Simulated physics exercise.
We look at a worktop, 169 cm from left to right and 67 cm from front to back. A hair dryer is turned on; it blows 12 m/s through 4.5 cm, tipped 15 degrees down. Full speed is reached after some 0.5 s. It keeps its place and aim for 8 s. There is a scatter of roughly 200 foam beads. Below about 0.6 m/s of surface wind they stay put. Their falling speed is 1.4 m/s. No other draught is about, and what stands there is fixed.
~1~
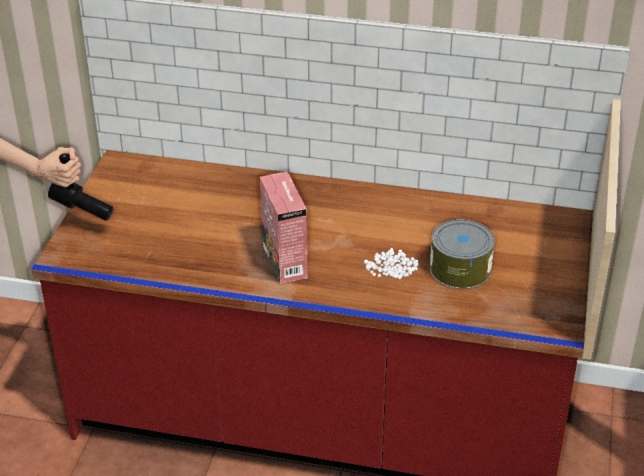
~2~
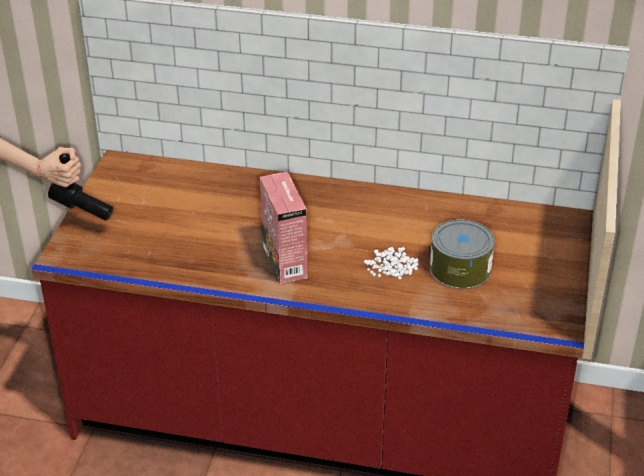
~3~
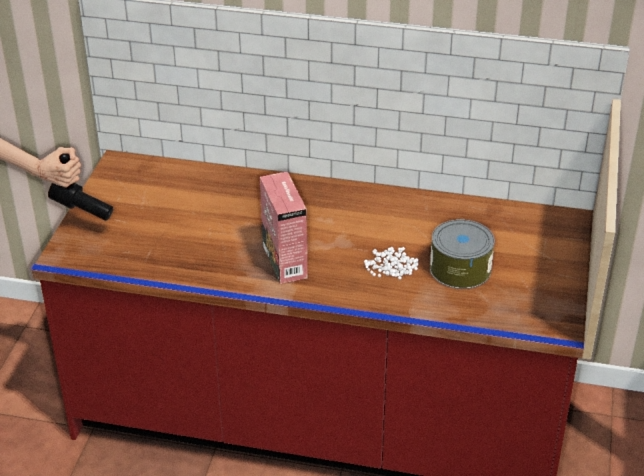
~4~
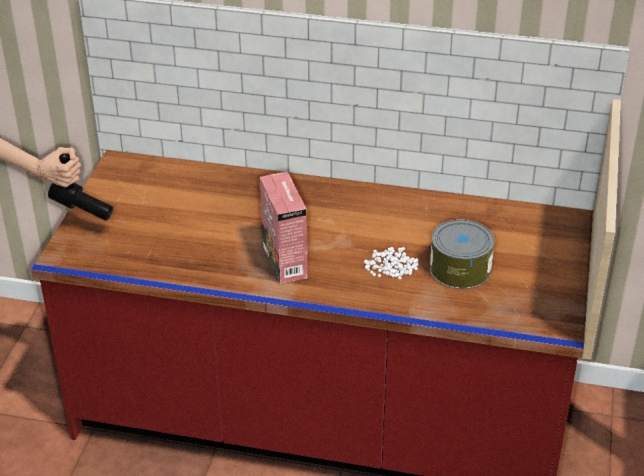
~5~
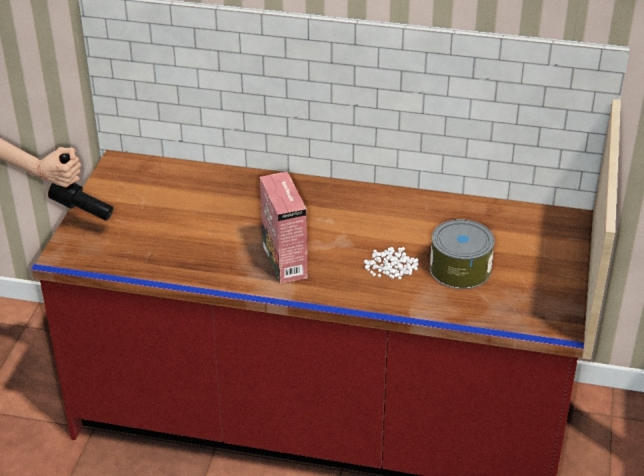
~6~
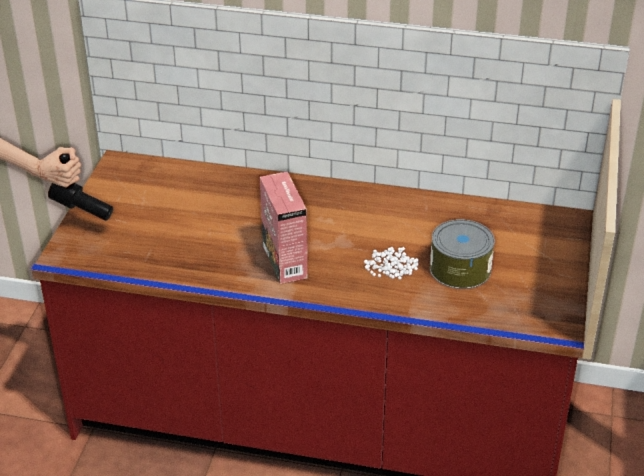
A hand at the left holds a black hair dryer over a wooden worktop, pointing it slightly down to the right, and stays still throughout. A pink carton, a scatter of small white foam beads and a large green tin stand in its line, and nothing visibly moves from start to end.
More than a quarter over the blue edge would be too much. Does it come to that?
As for a quarter going over the blue edge: No.
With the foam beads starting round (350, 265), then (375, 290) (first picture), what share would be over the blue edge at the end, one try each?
In turn about 0 %, 0 %.
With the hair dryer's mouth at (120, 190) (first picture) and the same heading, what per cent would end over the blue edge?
Then about 60 %.
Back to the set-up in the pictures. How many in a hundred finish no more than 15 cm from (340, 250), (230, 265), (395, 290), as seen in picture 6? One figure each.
In turn about 30 %, 0 %, 90 %.
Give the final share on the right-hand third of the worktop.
Some 20 per cent.
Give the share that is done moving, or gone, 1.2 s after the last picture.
Near 100 %.
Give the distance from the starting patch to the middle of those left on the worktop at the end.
Roughly 0 cm.
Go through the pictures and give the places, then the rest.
In the first frame, the middle of the foam beads is near (392, 265), none has stirred yet and the mouth of the hair dryer is at (109, 214).
In the second frame, the middle of the foam beads is near (392, 260), none has stirred yet and the blue edge is centred on (297, 308).
In the third frame, the middle of the foam beads is near (392, 260), none has stirred yet, the top of a large tin is at (463, 239) and the top of a carton is at (283, 192).
In the fourth frame, the middle of the foam beads is near (392, 260) and none has stirred yet.
In the fifth frame, the middle of the foam beads is near (392, 260) and none has stirred yet.
In the sixth frame, the middle of the foam beads is near (392, 260) and none has stirred yet.
Then, 1.2 s after the last picture, 0 % are over the blue edge; the middle of those still in play is near (392, 260); 98 % have settled or left.
Then, 2.1 s after the last picture, 0 % are over the blue edge; the middle of those still in play is near (392, 260); 98 % have settled or left.
Then, 4.0 s after the last picture, 0 % are over the blue edge; the middle of those still in play is near (392, 260); 98 % have settled or left.
Then, 7.6 s after the last picture, at the end, 0 % are over the blue edge; the middle of those still in play is near (392, 260).
